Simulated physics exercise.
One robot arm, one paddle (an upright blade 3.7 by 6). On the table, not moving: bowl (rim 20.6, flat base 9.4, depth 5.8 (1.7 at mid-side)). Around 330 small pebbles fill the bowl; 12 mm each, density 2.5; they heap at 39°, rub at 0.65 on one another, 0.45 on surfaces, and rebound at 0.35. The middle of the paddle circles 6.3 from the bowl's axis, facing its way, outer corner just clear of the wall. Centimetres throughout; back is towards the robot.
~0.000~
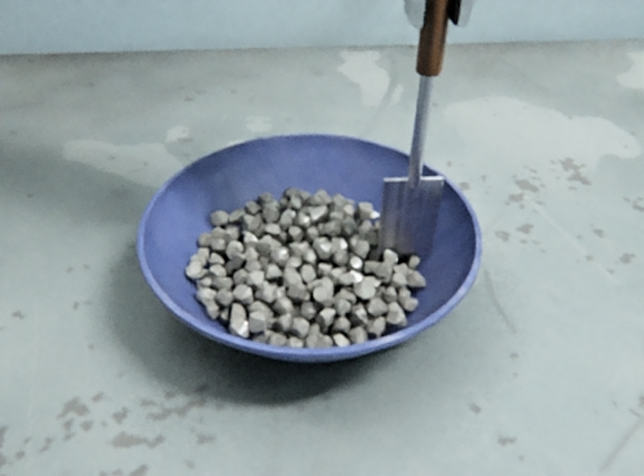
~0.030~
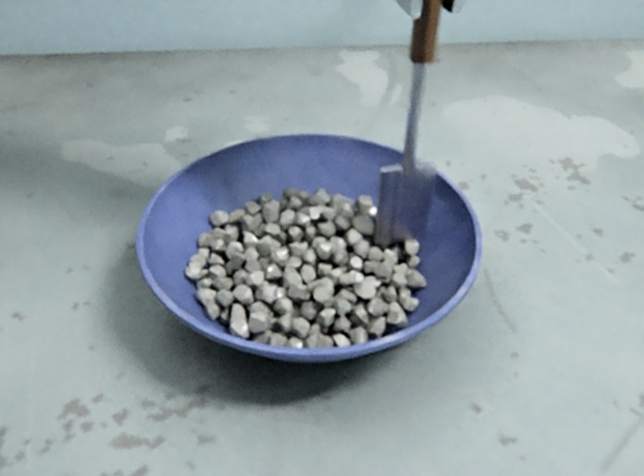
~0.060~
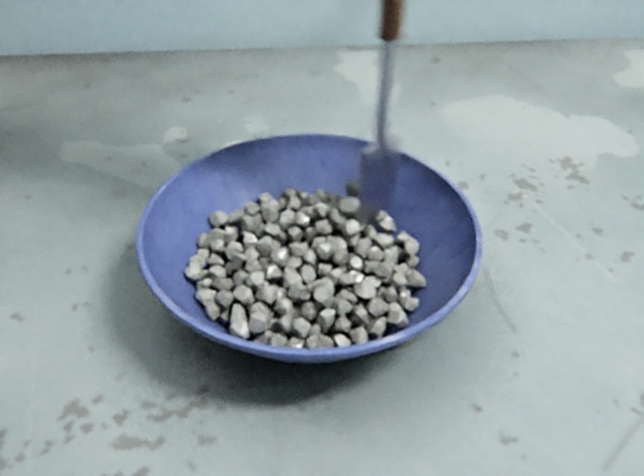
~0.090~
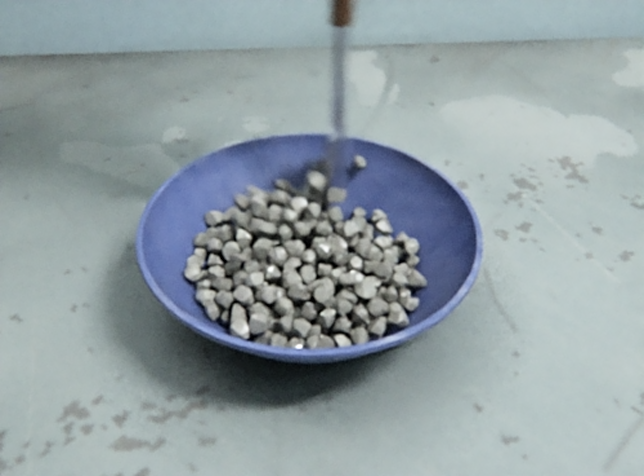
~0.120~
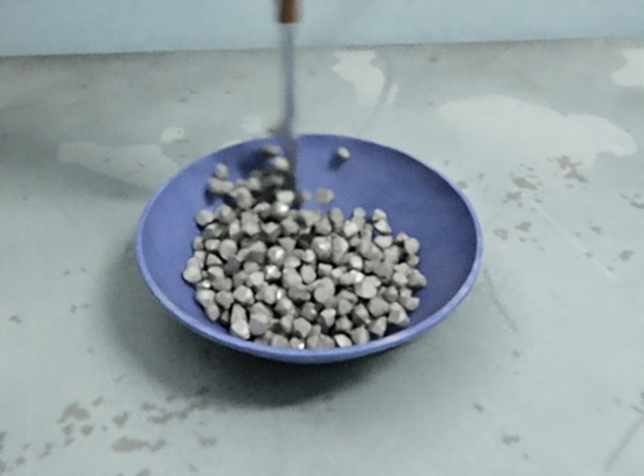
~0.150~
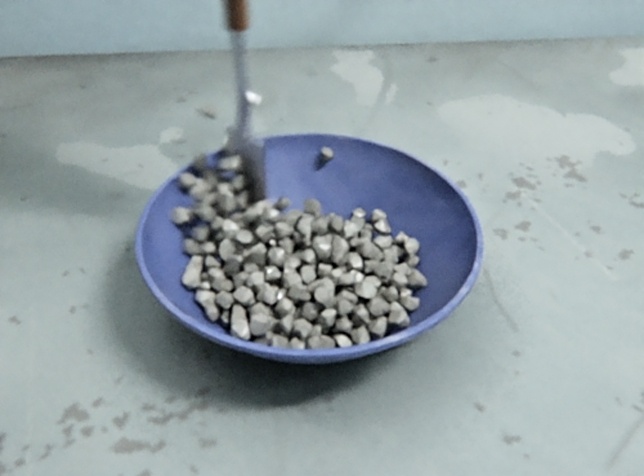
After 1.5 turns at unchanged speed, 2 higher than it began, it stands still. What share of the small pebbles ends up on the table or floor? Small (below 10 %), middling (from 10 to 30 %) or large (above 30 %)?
Answer: Middling; from 10 to 30 % of the small pebbles finish on the table or floor.
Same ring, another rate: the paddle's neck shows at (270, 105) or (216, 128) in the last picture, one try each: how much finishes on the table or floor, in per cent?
Some 15 and 20 per cent.
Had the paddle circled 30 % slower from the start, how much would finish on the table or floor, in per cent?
In that case some 15 per cent.
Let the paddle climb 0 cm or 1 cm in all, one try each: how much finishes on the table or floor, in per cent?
About 40 and 20 per cent.
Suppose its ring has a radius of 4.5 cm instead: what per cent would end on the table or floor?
In that case some 30 per cent.
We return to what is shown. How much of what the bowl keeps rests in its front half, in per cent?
About 55 per cent.
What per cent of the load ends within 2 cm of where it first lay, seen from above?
Some 70 per cent.
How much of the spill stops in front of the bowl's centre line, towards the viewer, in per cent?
Roughly 90 per cent.
After 0.31 s, 284° round, highest piece 11 above the table; 294 in the bowl, 10 on the table or floor, 26 in flight or on the tool.
After 0.47 s, 82° round, highest piece 6 above the table; 282 in the bowl, 46 on the table or floor, 2 in flight or on the tool.
After 0.76 s, 180° round, highest piece 4 above the table; 282 in the bowl, 48 on the table or floor.
After 1.46 s, 180° round, highest piece 4 above the table; 282 in the bowl, 48 on the table or floor.
At rest, 282 in the bowl, 48 on the table or floor. That is 15 % on the table or floor.
